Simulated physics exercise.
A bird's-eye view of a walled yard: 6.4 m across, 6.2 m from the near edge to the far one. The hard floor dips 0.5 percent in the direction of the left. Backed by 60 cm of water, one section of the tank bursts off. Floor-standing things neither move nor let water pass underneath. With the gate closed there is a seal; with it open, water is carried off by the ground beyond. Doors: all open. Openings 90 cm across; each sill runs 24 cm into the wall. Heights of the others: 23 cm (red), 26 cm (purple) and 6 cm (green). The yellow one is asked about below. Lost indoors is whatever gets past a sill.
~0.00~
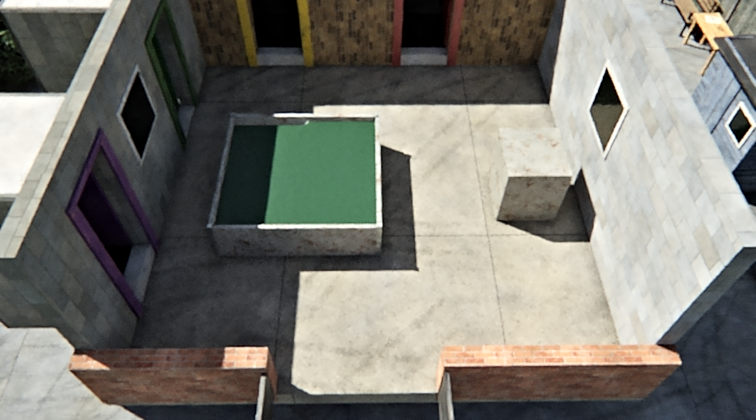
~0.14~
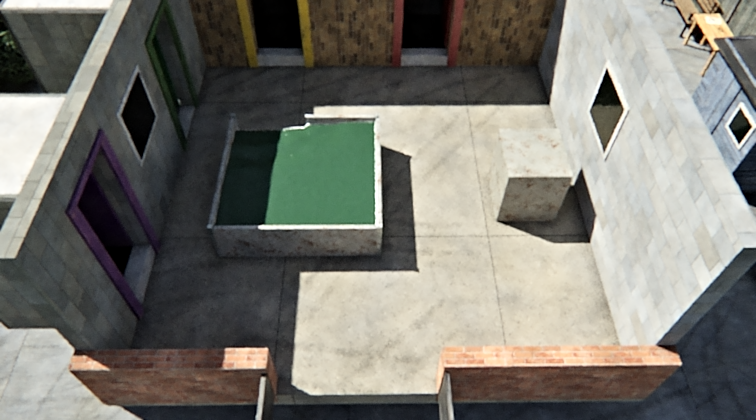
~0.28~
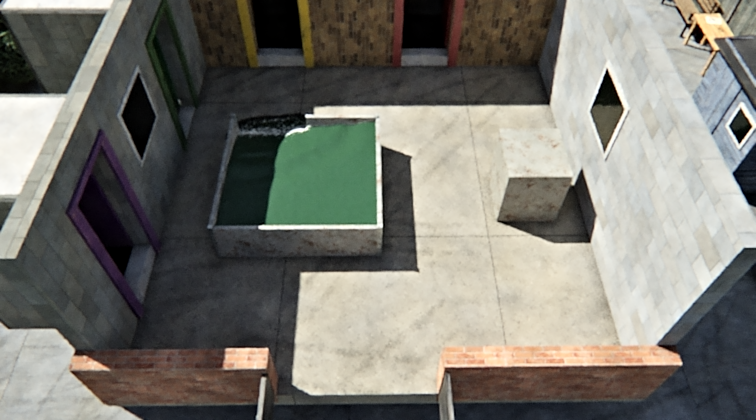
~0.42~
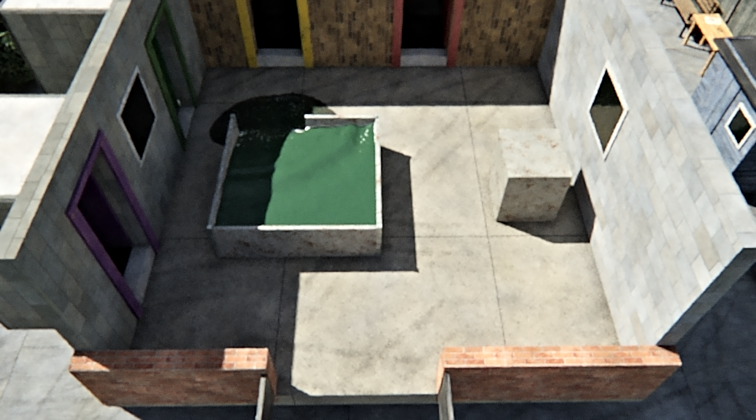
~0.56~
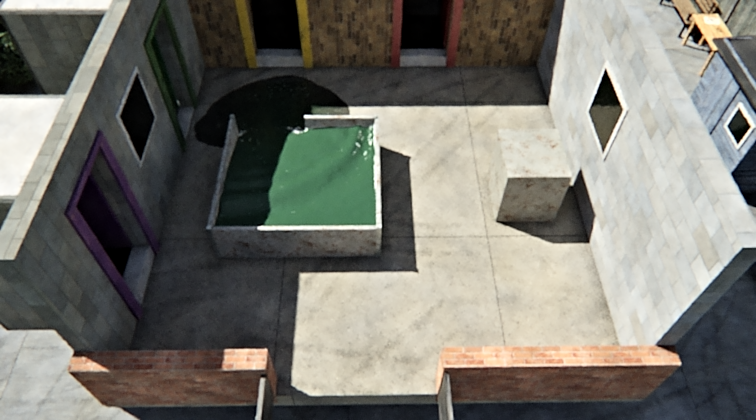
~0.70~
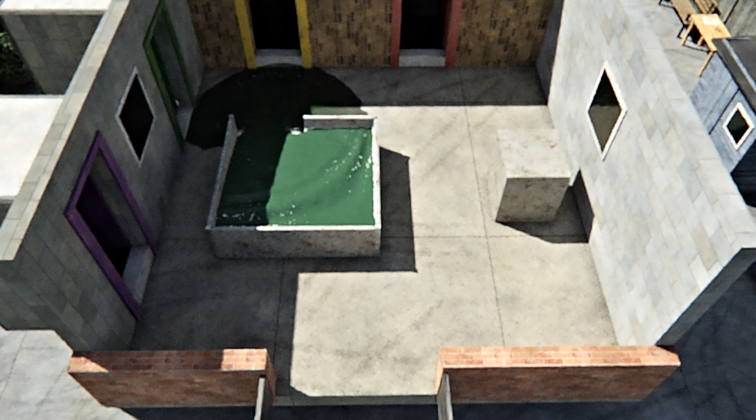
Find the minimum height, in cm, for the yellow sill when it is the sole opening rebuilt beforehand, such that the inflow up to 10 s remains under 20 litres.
The minimum height is about 31 cm.
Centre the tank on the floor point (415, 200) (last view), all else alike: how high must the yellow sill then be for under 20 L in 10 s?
Then roughly 16 cm.
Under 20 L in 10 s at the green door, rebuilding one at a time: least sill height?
At the green door it takes roughly 18 centimetres.
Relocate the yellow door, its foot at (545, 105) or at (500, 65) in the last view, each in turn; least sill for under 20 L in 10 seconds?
About 12.0 cm, then about 10.0 cm.
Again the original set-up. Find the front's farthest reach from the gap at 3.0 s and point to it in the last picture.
Pixel: About (532, 68).
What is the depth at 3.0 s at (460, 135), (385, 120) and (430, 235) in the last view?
Close to 1, 2 and 0 cm, one after the other.
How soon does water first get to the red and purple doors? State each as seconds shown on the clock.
Arrival times: Red at 1.6 seconds, purple at 4.0 seconds.
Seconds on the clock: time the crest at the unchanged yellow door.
2.2 s.
After 1.4 s water covers 20 % of the floor, deepest (46 cm) near (205, 70); 33 cm at the yellow door, 12 litres in over its 24 cm sill.
After 3.0 s water covers 35 % of the floor, deepest (30 cm) near (271, 69); 30 cm at the yellow door, 78 litres in over its 24 cm sill.
After 10.0 s water covers 95 % of the floor, deepest (12 cm) near (202, 82); 11 cm at the yellow door, 91 litres in over its 24 cm sill.
At the yellow door as built, the water arrived by 0.7 s and peaked near 36 cm at 2.2 s.
With a sill of 27 cm, 53 litres would have come in within the 10 s; with 36.5 cm, 2 litres. So under 20 litres takes about 31 cm.
